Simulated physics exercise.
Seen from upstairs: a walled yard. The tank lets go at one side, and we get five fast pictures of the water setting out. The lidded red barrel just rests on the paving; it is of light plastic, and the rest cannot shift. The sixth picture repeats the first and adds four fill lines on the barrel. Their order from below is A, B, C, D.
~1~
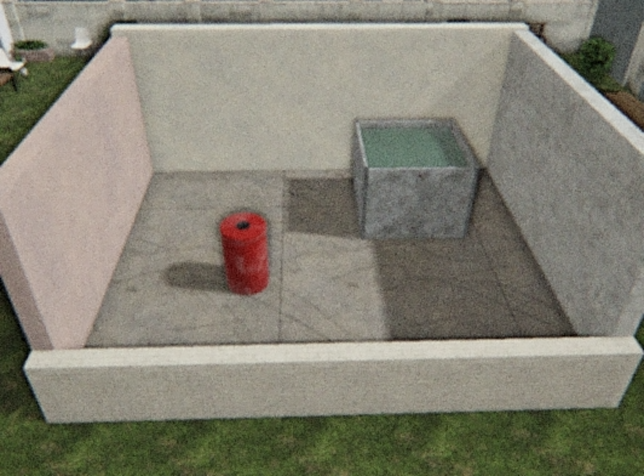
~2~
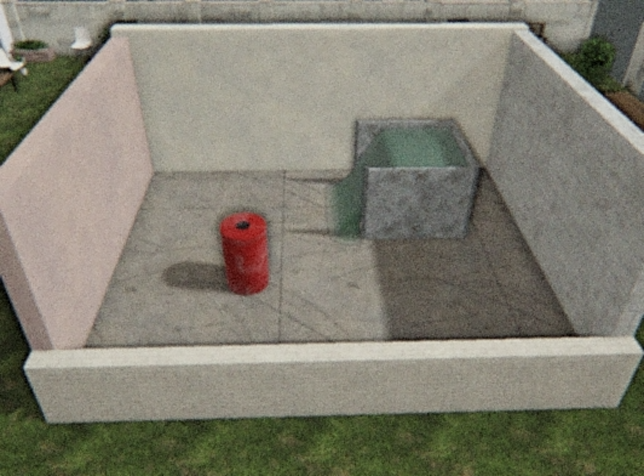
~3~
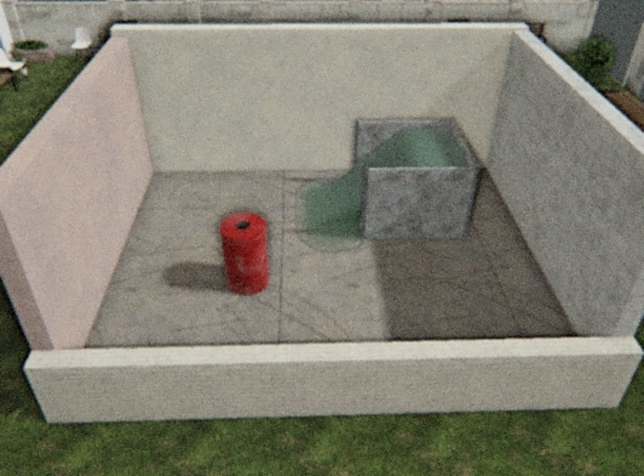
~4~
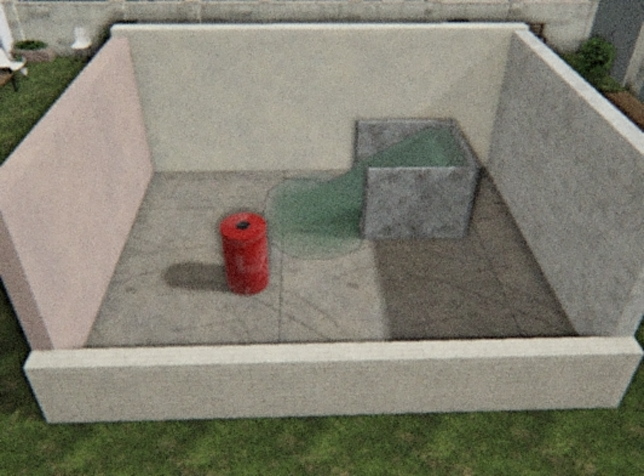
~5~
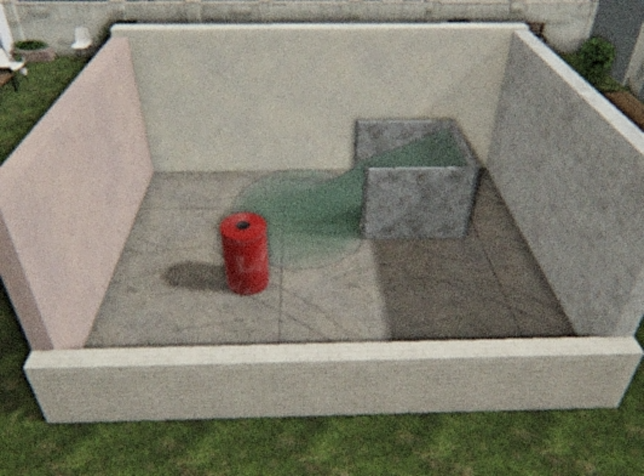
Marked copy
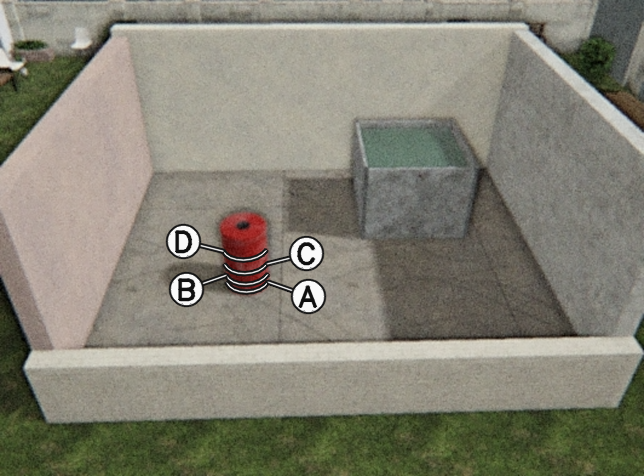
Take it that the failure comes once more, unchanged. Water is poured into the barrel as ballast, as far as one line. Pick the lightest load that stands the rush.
Use level C.
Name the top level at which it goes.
It is B.
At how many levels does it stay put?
Two of the four.
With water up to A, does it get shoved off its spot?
Yes.
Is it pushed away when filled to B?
Yes, that goes wrong.
On the marked copy, A at (246, 292); B at (245, 284); C at (244, 273); D at (243, 260); from the bottom up A, B, C, D.
With A, it is pushed about 6 times its own width away.
With B, it is pushed about its own width away.
With C, it does not move.
With D, it does not move.
